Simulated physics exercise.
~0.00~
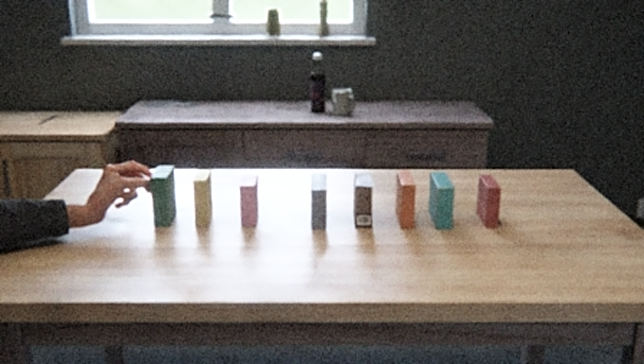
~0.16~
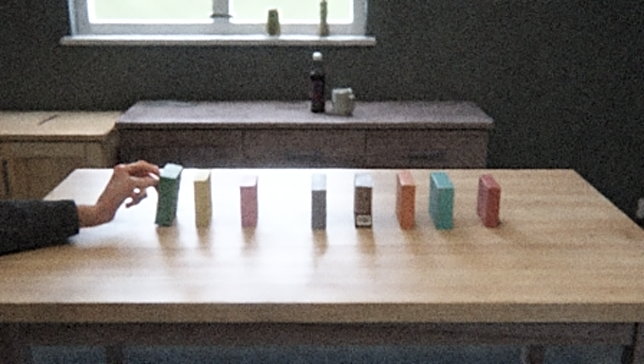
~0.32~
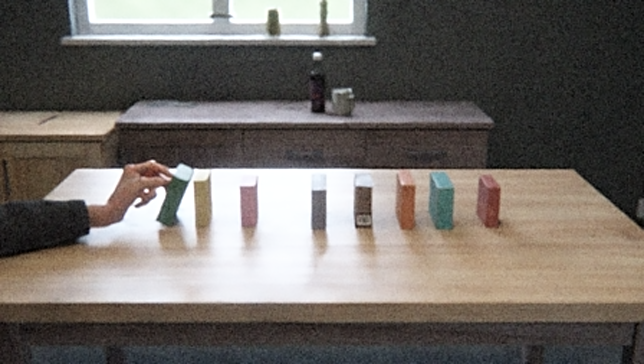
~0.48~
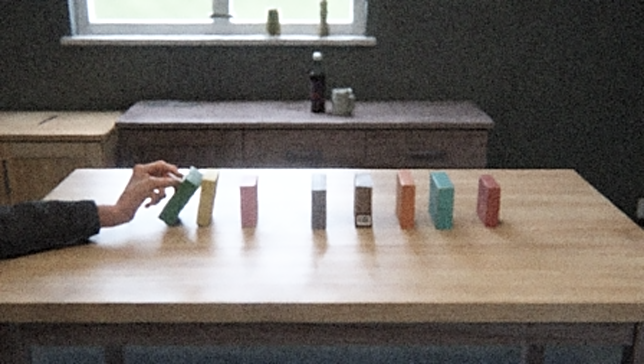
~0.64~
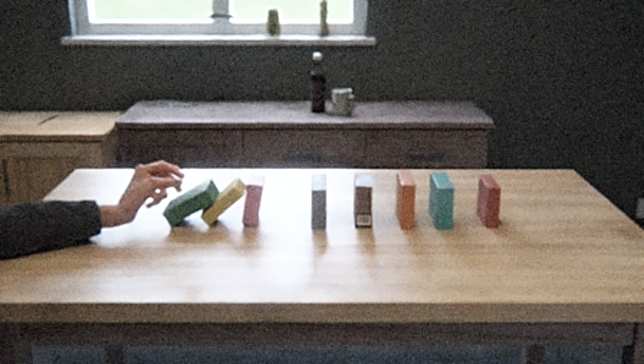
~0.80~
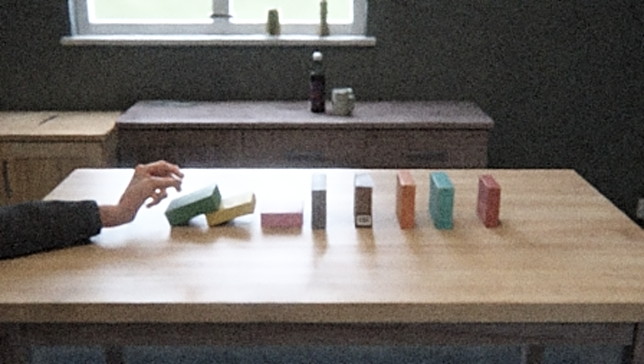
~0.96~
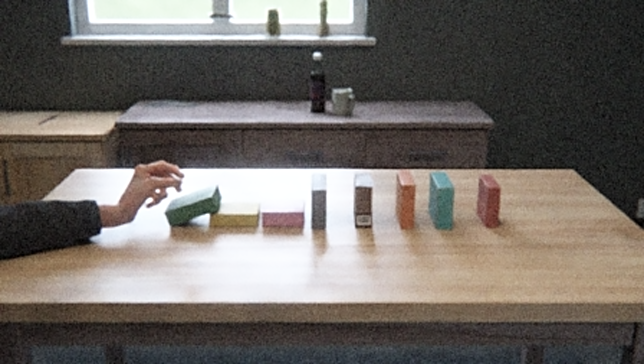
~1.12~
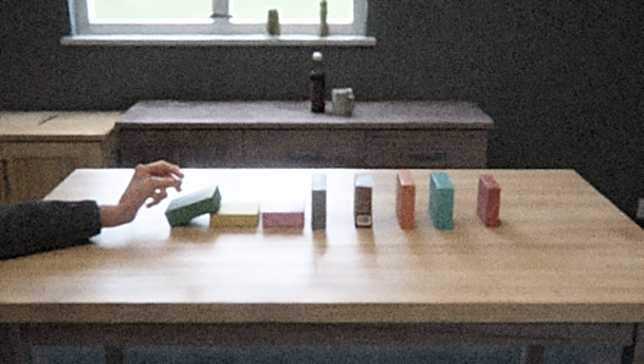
A hand tips the green block rightward, toppling the yellow and pink blocks; the rest stand.
